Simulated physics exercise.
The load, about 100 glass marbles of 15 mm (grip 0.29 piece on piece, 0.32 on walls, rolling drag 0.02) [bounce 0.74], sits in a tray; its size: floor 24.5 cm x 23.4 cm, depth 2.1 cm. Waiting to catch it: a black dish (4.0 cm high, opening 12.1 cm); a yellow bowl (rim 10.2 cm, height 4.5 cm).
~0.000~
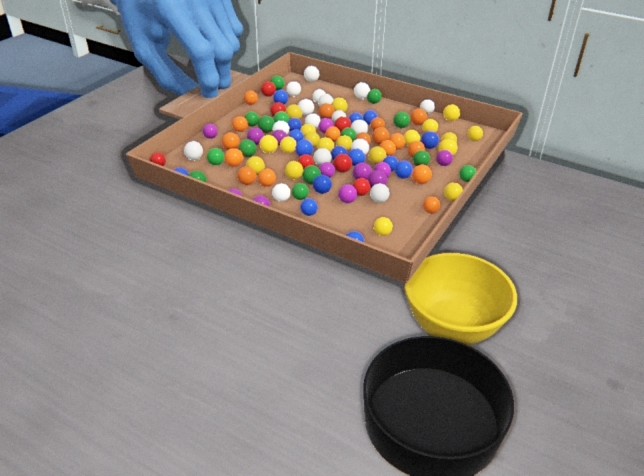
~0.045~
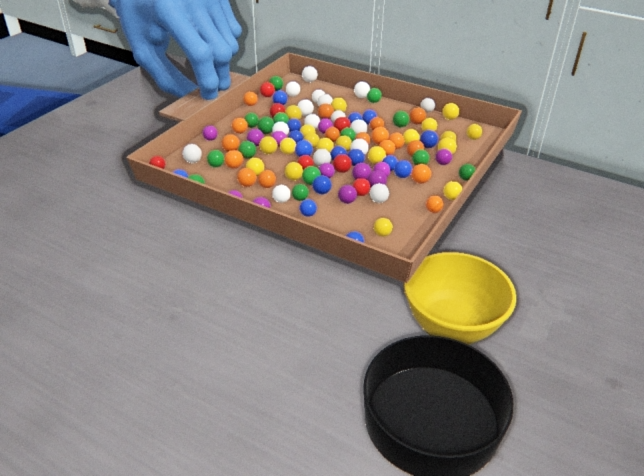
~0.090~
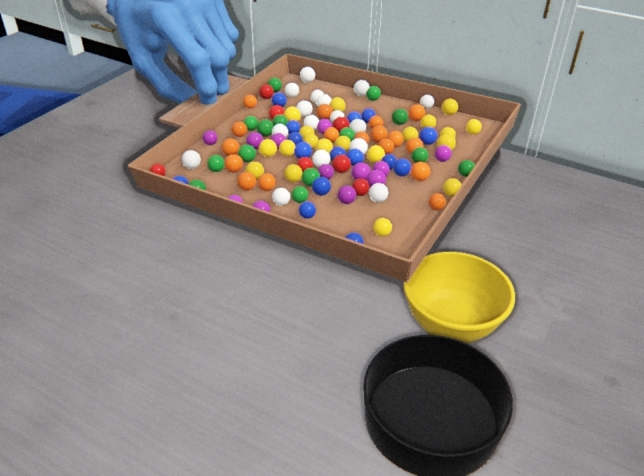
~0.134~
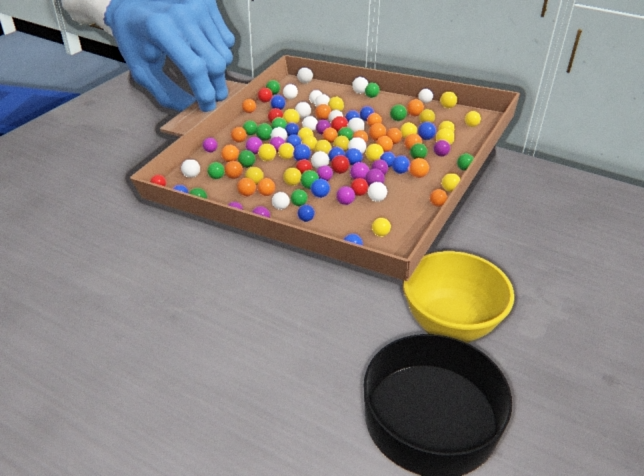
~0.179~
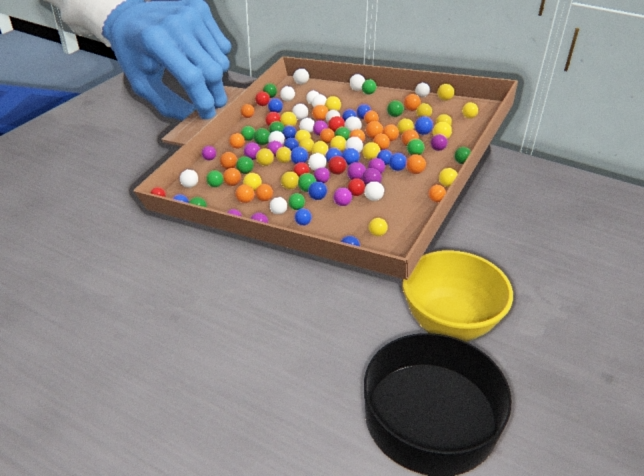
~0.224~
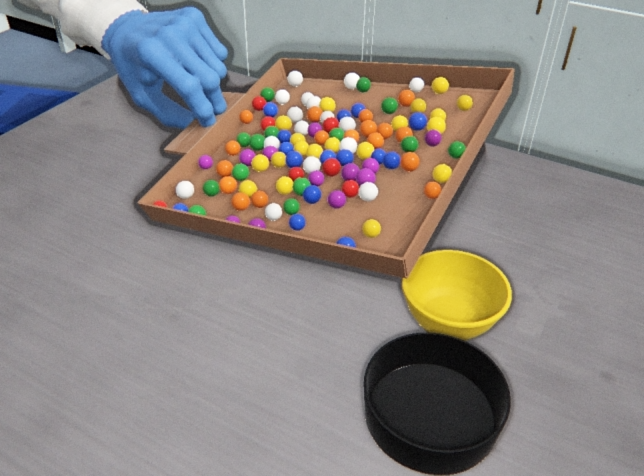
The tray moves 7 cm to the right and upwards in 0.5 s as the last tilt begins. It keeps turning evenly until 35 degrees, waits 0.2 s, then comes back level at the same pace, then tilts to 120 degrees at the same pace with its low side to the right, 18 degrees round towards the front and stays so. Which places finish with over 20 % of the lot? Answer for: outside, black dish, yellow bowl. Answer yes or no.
Outside everything: Yes; in the black dish: Yes; in the yellow bowl: No.
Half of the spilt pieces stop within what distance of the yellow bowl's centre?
About 34 cm.
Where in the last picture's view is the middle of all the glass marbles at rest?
Around (412, 385).
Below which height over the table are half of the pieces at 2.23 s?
Some 6 cm.
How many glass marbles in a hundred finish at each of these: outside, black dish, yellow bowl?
Outside 55, black dish 35, yellow bowl 10.
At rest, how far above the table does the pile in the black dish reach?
About 2.5 cm.
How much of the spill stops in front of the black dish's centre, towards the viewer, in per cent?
About 50 per cent.
After 0.99 s, tilt 14 degrees; tray 100 %; middle of all pieces on or above the table near (253, 167).
After 1.64 s, tilt 34 degrees; tray 100 %; middle of all pieces on or above the table near (374, 168).
Then, at 2.23 s, tilt 88 degrees; outside 15 %, tray 40 %, black dish 35 %, in the air 10 %; middle of all pieces on or above the table near (436, 322).
Then, at 2.79 s, tilt 120 degrees; yellow bowl 10 %, outside 55 %, black dish 35 %; middle of all pieces on or above the table near (412, 377).
In the end, at 4.6 s, yellow bowl 10 %, outside 55 %, tray 0 %, black dish 35 %.
